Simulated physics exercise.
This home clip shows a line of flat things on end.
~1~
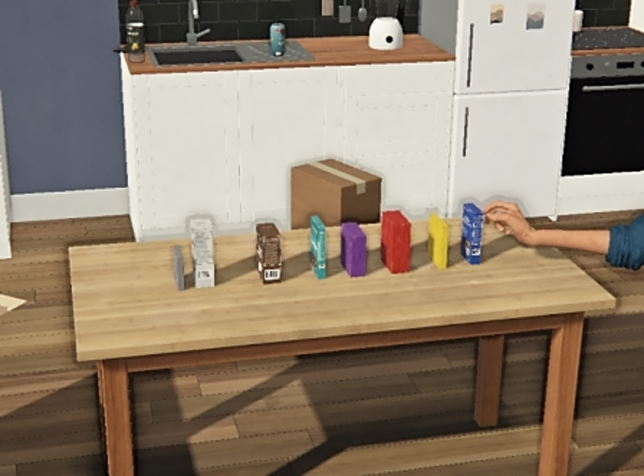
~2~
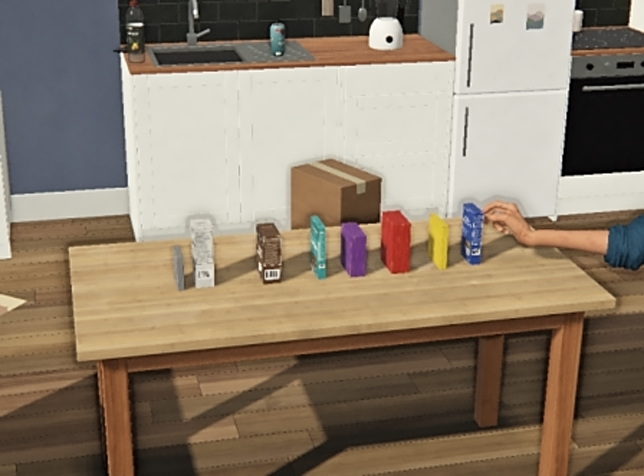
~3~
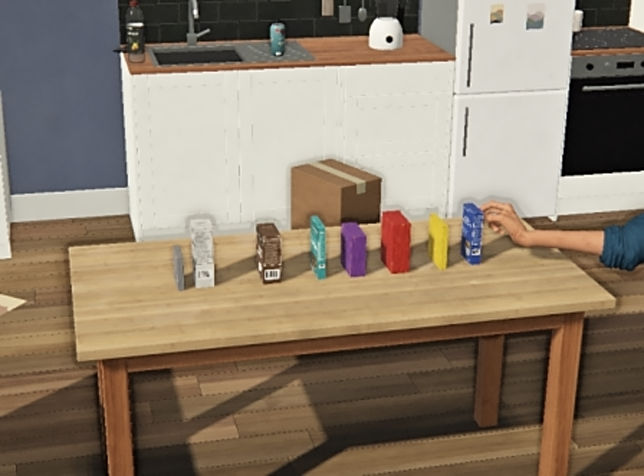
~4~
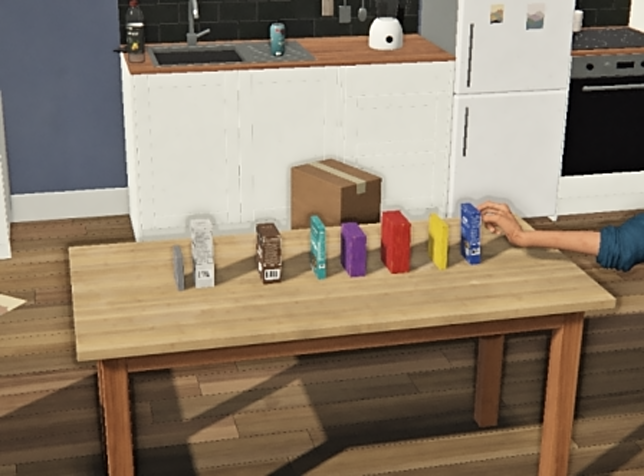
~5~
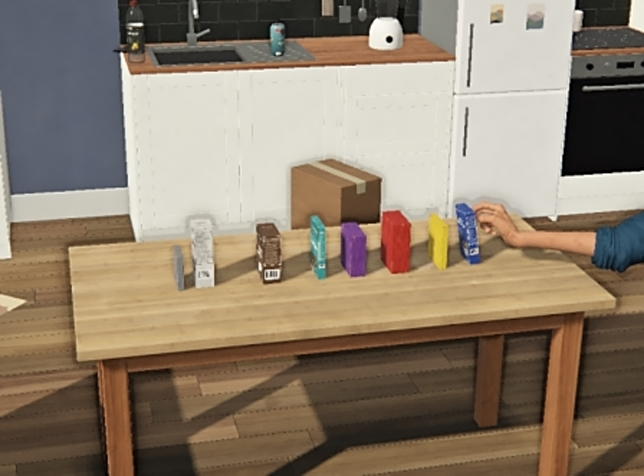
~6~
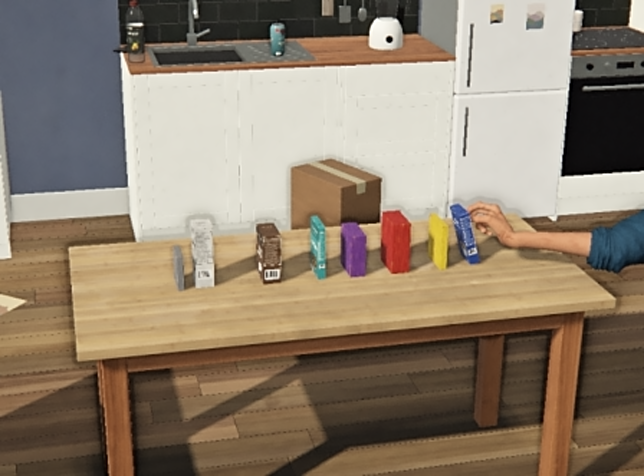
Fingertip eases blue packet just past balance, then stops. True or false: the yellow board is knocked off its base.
True.
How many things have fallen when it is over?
2 altogether.
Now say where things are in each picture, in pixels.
In the first picture, yellow board (438, 241); turquoise packet (318, 248).
In the second picture, red block (395, 242); brown packet (269, 253).
In the third picture, purple board (353, 250); turquoise packet (318, 248).
In the fourth picture, blue packet 3° over; white packet (203, 253); red block (395, 242).
In the fifth picture, blue packet 9° over; brown packet (269, 253); purple board (353, 250).
In the sixth picture, blue packet 15° over; yellow board (438, 241); turquoise packet (318, 248).
Then, 0.40 s after the last picture, blue packet 41° over; yellow board tipped 14° from how it was near (432, 242).
Then, 0.60 s after the last picture, blue packet 64° over; yellow board tipped 47° from how it was near (420, 247); red block tipped 3° from how it was.
At rest, tipped over on the table, yellow board; the other 5 in place. Seen from the same camera at the end, yellow board near (423, 249).
